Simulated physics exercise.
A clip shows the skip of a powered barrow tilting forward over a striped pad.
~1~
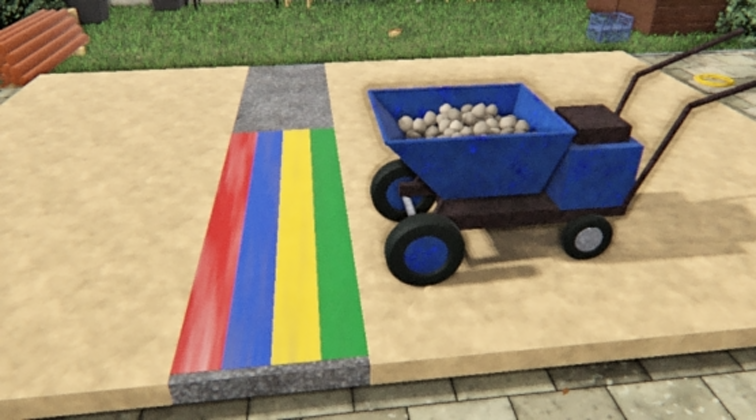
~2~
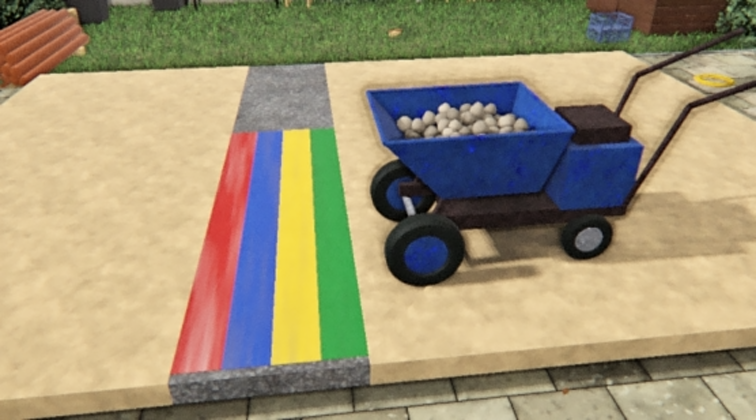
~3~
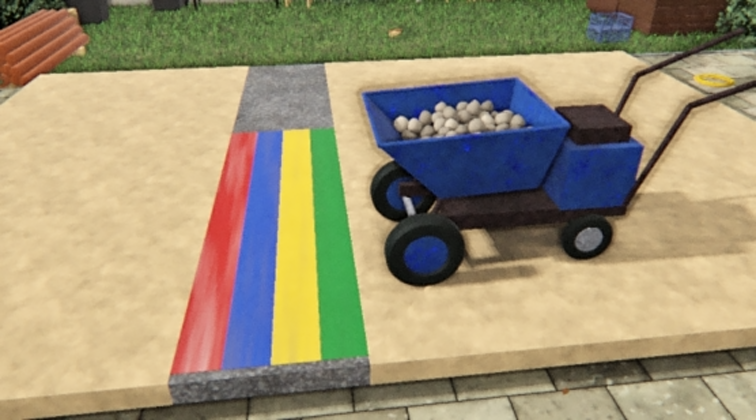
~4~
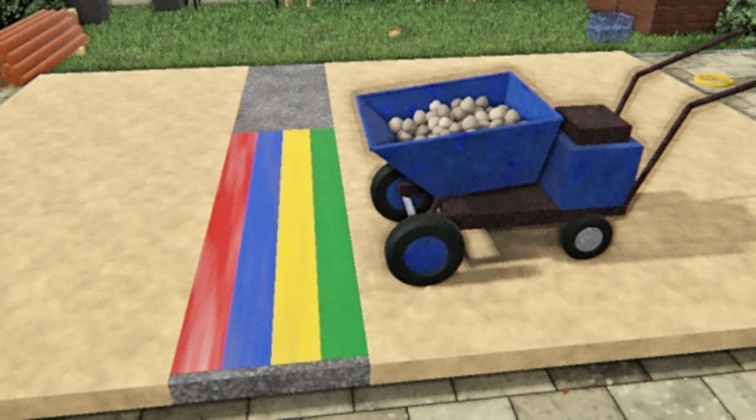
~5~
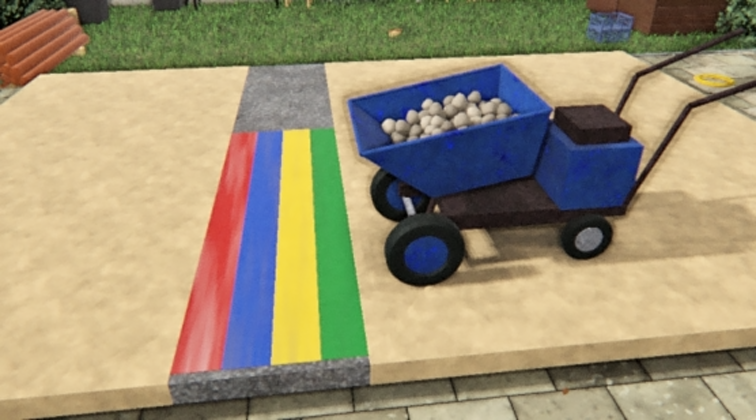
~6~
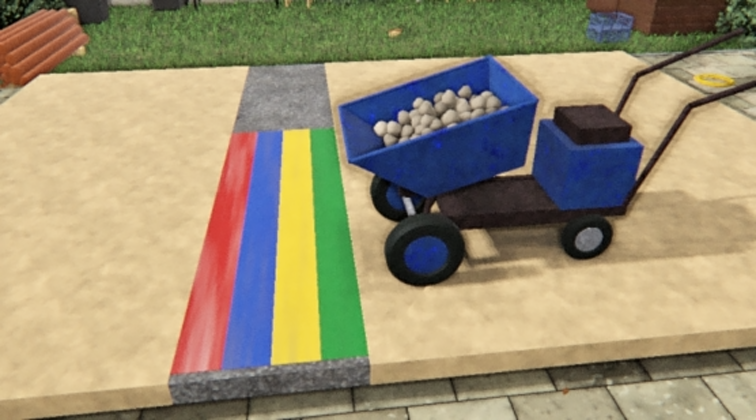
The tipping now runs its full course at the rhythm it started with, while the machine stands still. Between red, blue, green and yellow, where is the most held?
On blue.
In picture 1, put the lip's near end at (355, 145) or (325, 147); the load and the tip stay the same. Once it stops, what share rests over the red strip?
Roughly 30 per cent, then roughly 40 per cent.
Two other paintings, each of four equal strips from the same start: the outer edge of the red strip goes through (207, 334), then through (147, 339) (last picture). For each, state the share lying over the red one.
Near 20 % and 20 %.
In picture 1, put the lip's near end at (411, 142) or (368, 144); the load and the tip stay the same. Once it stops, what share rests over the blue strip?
30 and 30 percent, in that order.
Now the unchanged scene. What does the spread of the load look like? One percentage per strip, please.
Green strip 0 %, yellow strip 15 %, blue strip 35 %, red strip 20 %.
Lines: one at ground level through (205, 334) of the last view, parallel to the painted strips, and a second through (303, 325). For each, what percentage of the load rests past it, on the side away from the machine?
Roughly 20 per cent, then roughly 80 per cent.
Soon after the last picture, skip tipped steeply; all in the skip.
A little later, skip tipped right over; most in the skip; a small part over the yellow strip; a small part over the blue strip.
Later still, skip tipped right over; about a quarter in the skip; a small part over the yellow strip; about a third over the blue strip; about a quarter over the red strip; a small part off the paint.
At rest, skip tipped right over; about a quarter in the skip; none over the green strip; about a quarter over the yellow strip; about a third over the blue strip; about a quarter over the red strip; a small part off the paint.
